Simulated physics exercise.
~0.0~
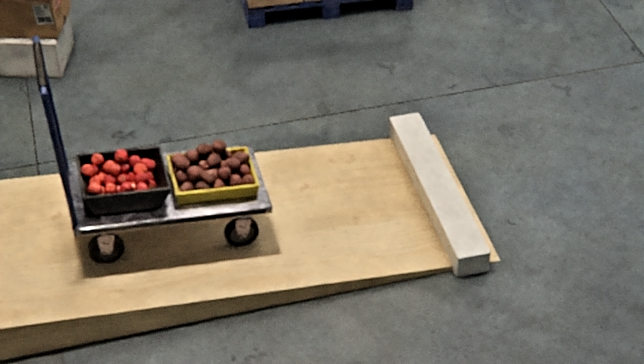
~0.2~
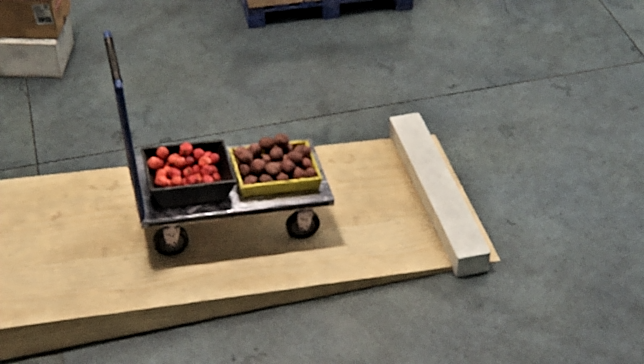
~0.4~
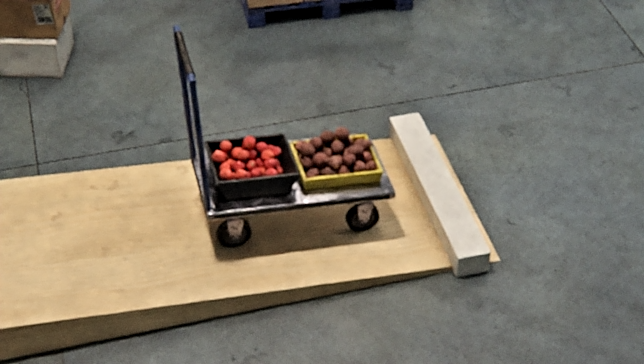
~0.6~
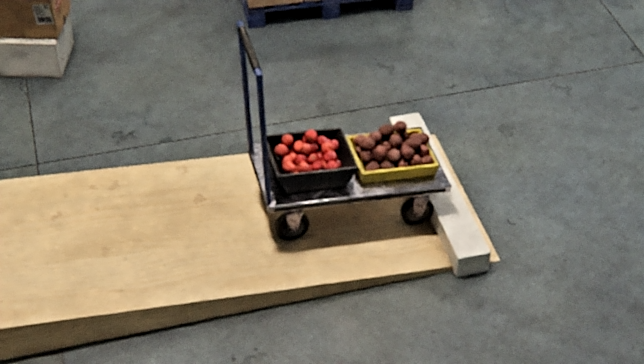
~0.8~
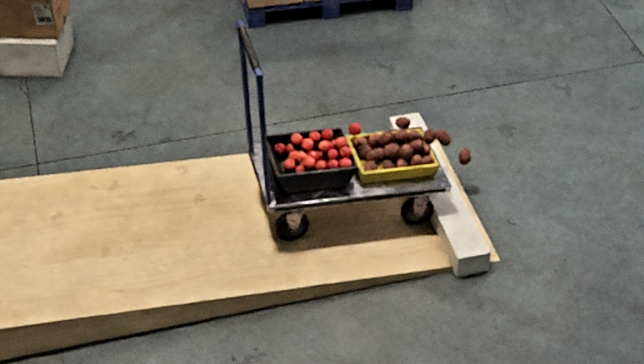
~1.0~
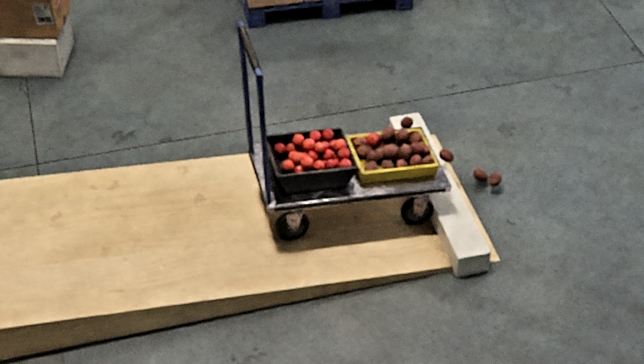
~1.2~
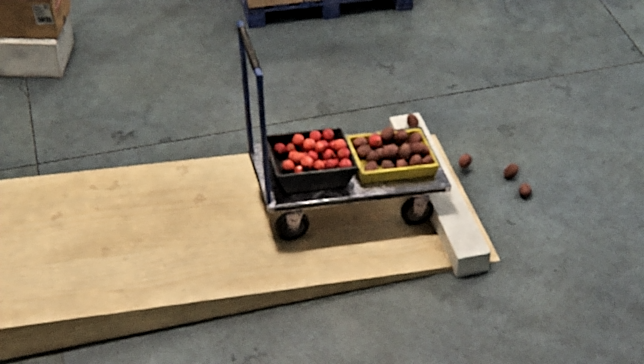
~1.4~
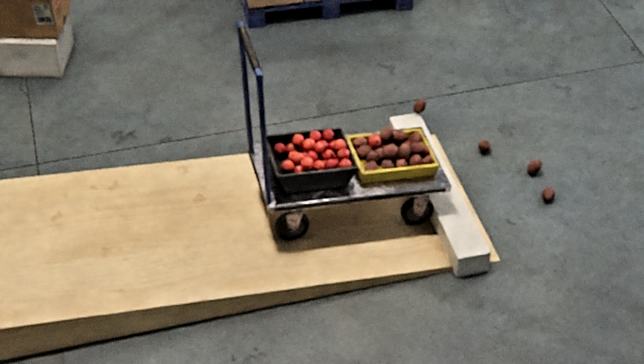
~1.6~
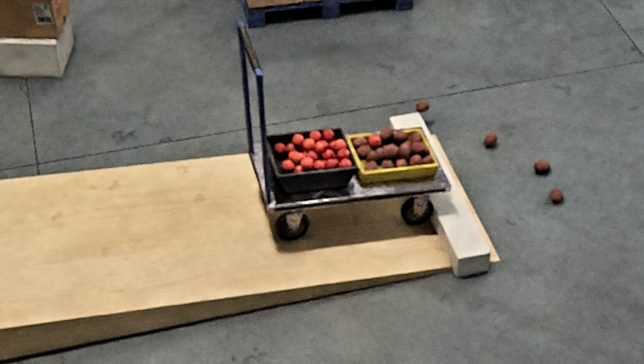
On a grey concrete warehouse floor, seen from above and to one side, a low wooden ramp slopes down to a pale sill at its right end. A flat trolley with a blue upright handle carries a black tote of red tomatoes on the left and a yellow tote of brownish-red potatoes on the right. The trolley rolls rightward down the ramp and stops against the sill. The loads surge forward, and several potatoes fly over the sill while a tomato hops towards the yellow tote. Four potatoes roll across the floor, ending scattered beyond the sill, while both totes stay in place, still well filled.
